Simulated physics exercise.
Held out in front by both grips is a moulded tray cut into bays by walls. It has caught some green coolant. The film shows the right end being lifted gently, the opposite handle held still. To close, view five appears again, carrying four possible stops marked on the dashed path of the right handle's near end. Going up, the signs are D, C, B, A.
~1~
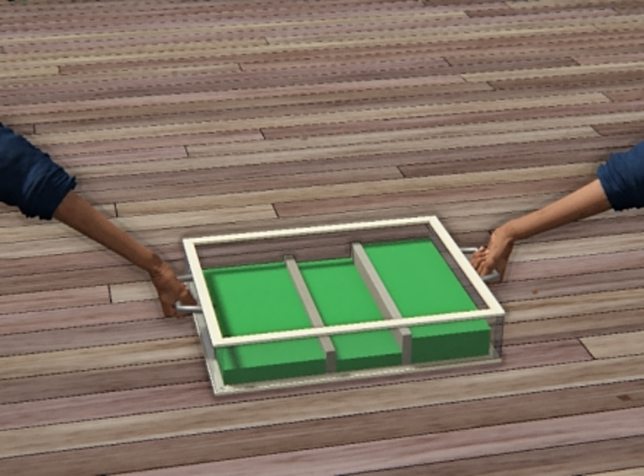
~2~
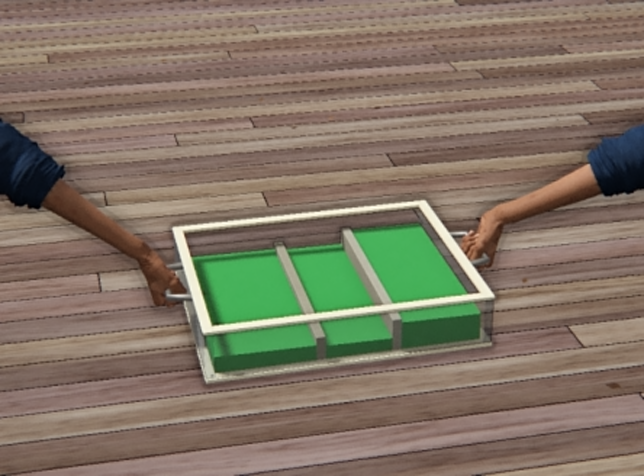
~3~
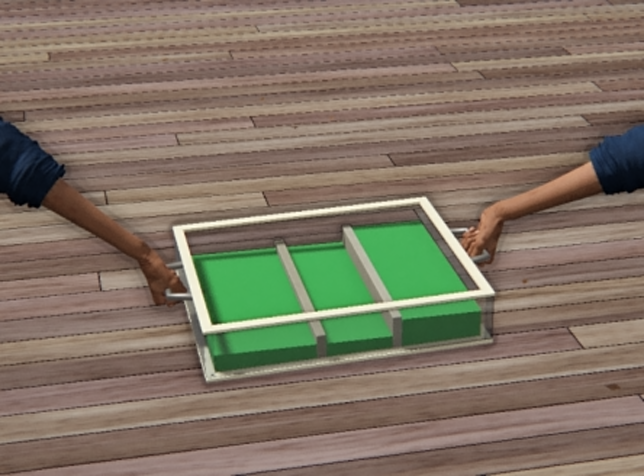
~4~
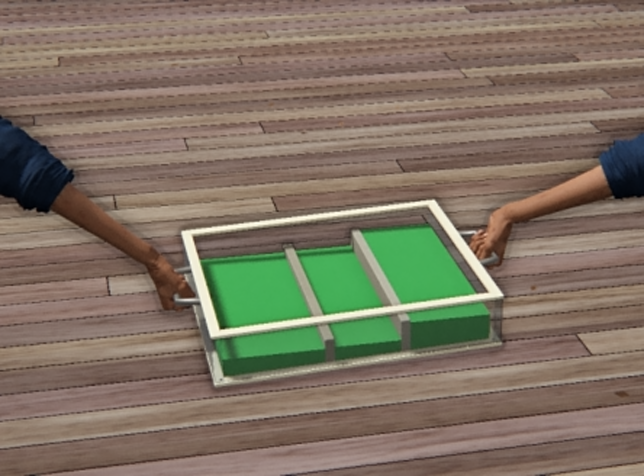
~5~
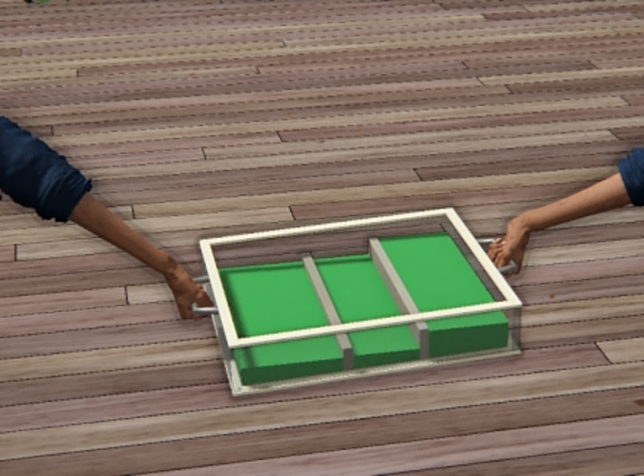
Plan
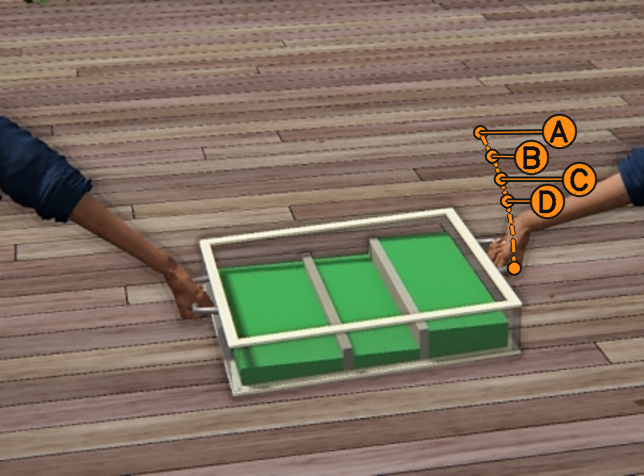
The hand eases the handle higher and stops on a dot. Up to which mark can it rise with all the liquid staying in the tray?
Take C.
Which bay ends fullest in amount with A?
It is the left one.
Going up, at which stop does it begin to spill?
The answer is B.
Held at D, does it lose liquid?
No.
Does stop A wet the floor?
Yes, it does.
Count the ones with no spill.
Two of the four.
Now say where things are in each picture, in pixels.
The tray is level; deepest in the right bay, at (419, 285), shallowest in the middle; right handle at (487, 264), in the first frame.
Tipped about 1° down to the left; no wall is crossed; right handle at (476, 247), in the second frame.
Tipped about 2° down to the left; no wall is crossed; right handle at (477, 244), in the third frame.
Tipped about 3° down to the left; no wall is crossed; right handle at (486, 247), in the fourth frame.
Tipped about 3° down to the left; deepest in the right bay, at (436, 278), shallowest in the middle; right handle at (504, 255), in the fifth frame.
On the marked copy, A at (480, 132); B at (492, 156); C at (501, 179); D at (507, 201).
With A, about 25 % goes over the rim.
With B, about 8 % goes over the rim.
With C, nothing spills; the left bay holds the most.
With D, nothing spills; the left bay holds the most.
